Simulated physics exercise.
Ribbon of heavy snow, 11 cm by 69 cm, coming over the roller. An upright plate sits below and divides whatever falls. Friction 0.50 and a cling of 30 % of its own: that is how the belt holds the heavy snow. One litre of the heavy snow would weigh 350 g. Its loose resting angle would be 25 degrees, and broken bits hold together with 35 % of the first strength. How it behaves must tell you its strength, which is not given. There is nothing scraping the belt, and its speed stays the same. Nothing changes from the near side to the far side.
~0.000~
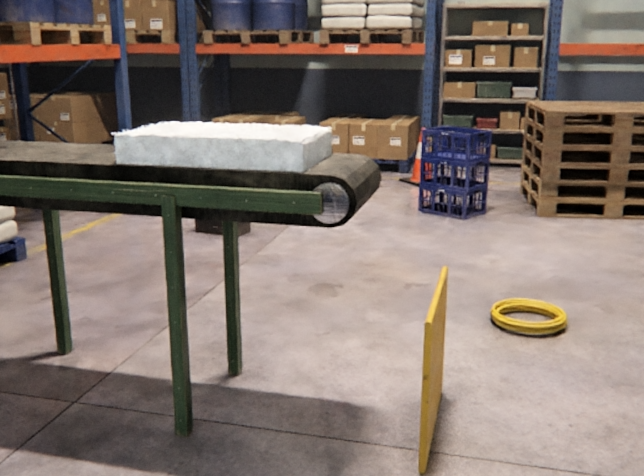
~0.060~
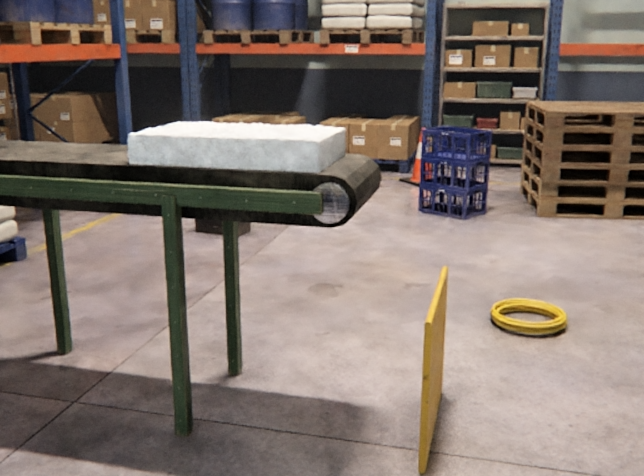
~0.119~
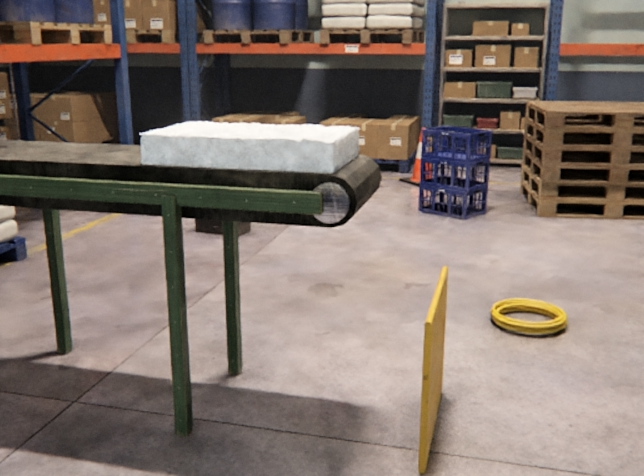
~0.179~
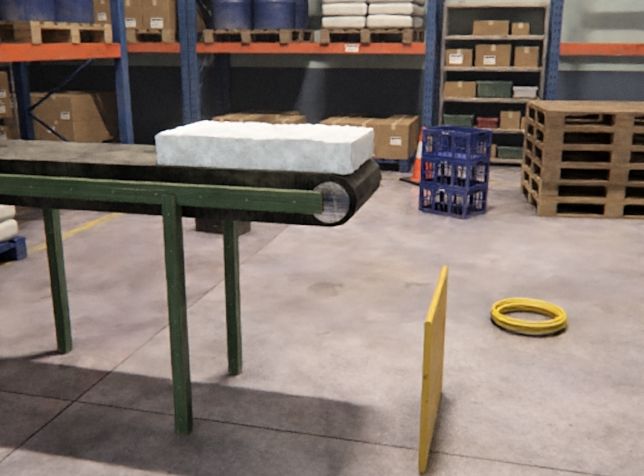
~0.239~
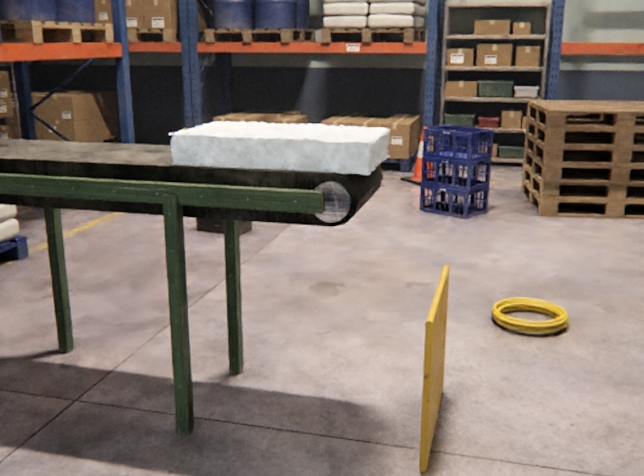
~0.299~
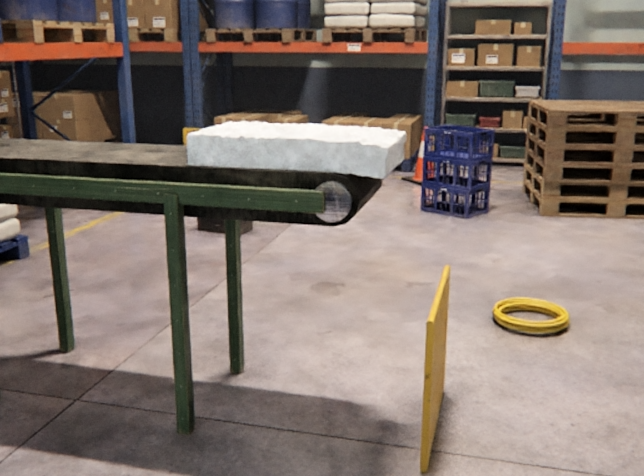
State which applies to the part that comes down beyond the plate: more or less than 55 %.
That value is more.
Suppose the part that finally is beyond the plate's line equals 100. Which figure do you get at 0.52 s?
Around 10 per cent.
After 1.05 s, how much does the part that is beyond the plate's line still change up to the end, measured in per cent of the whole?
22 per cent.
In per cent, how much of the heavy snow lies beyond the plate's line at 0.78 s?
Something close to 45 in a hundred.
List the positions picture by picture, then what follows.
Front end of the heavy snow at (302, 158), in the first frame.
Front end of the heavy snow at (318, 168), in the second frame.
Front end of the heavy snow at (334, 169), in the third frame.
Front end of the heavy snow at (350, 167), 9 % of it past the top of the roller, in one piece, in the fourth frame.
Front end of the heavy snow at (369, 151), 16 % of it past the top of the roller, in one piece, in the fifth frame.
Front end of the heavy snow at (387, 153), 24 % of it past the top of the roller, in one piece, in the sixth frame.
By 0.52 s, 6 % is beyond the plate's line.
By 0.78 s, 45 % is beyond the plate's line.
By 1.05 s, 73 % is beyond the plate's line.
By 1.31 s, 95 % is beyond the plate's line.
By 2.54 s, at the end, 95 % is beyond the plate's line.
